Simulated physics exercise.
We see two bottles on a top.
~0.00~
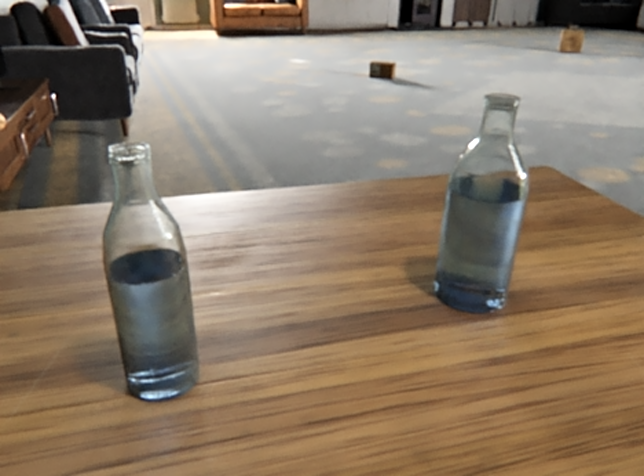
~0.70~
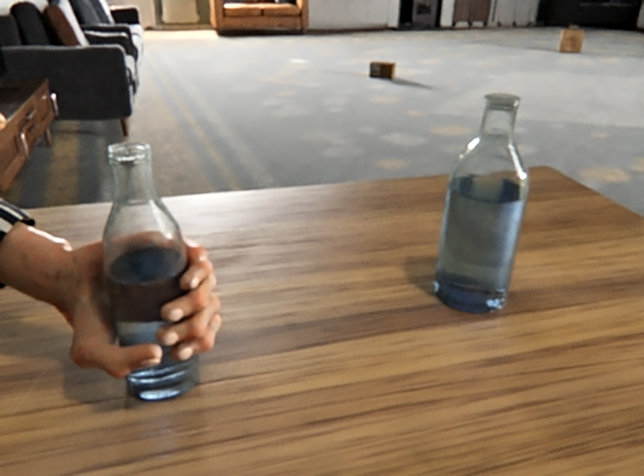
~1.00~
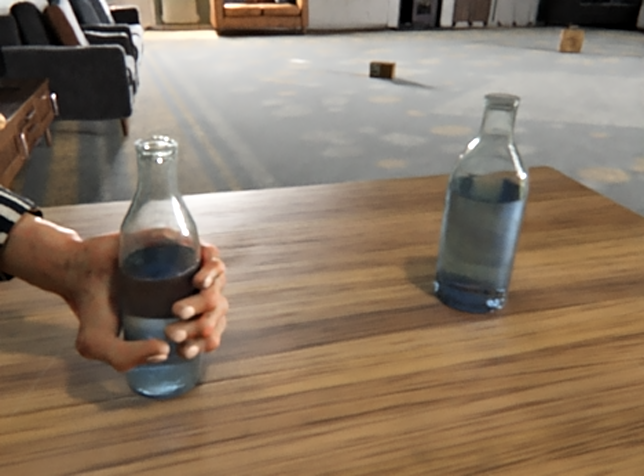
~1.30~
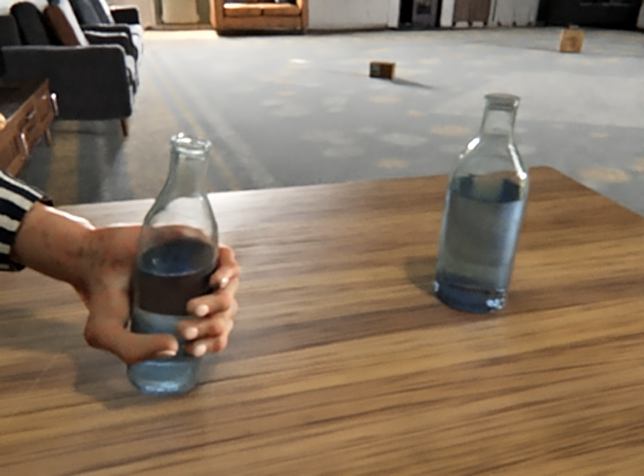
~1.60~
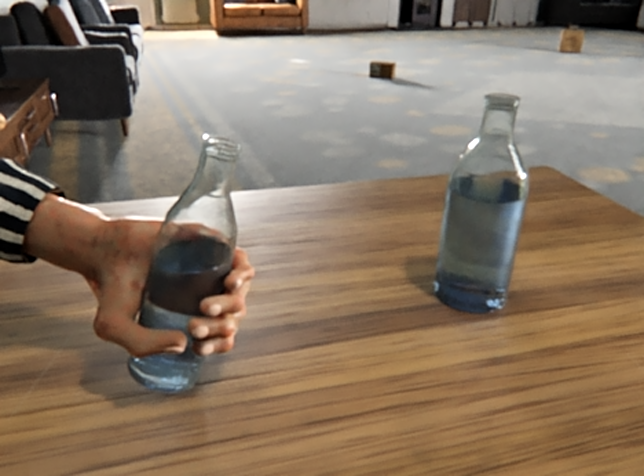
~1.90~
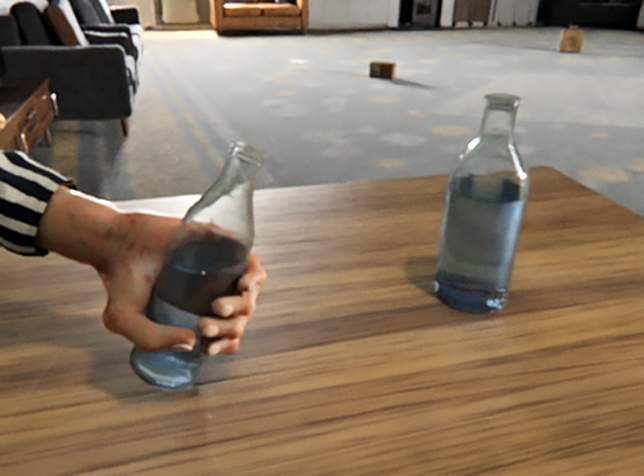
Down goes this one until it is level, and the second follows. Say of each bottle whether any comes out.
The left one runs out and the right one runs out.
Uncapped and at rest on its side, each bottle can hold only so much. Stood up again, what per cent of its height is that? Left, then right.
Roughly 22 per cent, then 22 per cent.
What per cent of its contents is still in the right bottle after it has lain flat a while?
Some 40 per cent.
Around 2.6 s, the left bottle is nearly down; left bottle, no leak.
Around 3.6 s, the left bottle lies flat; left bottle, it leaks.
Around 6.5 s, both lie flat; left bottle, it leaks; right bottle, it leaks.
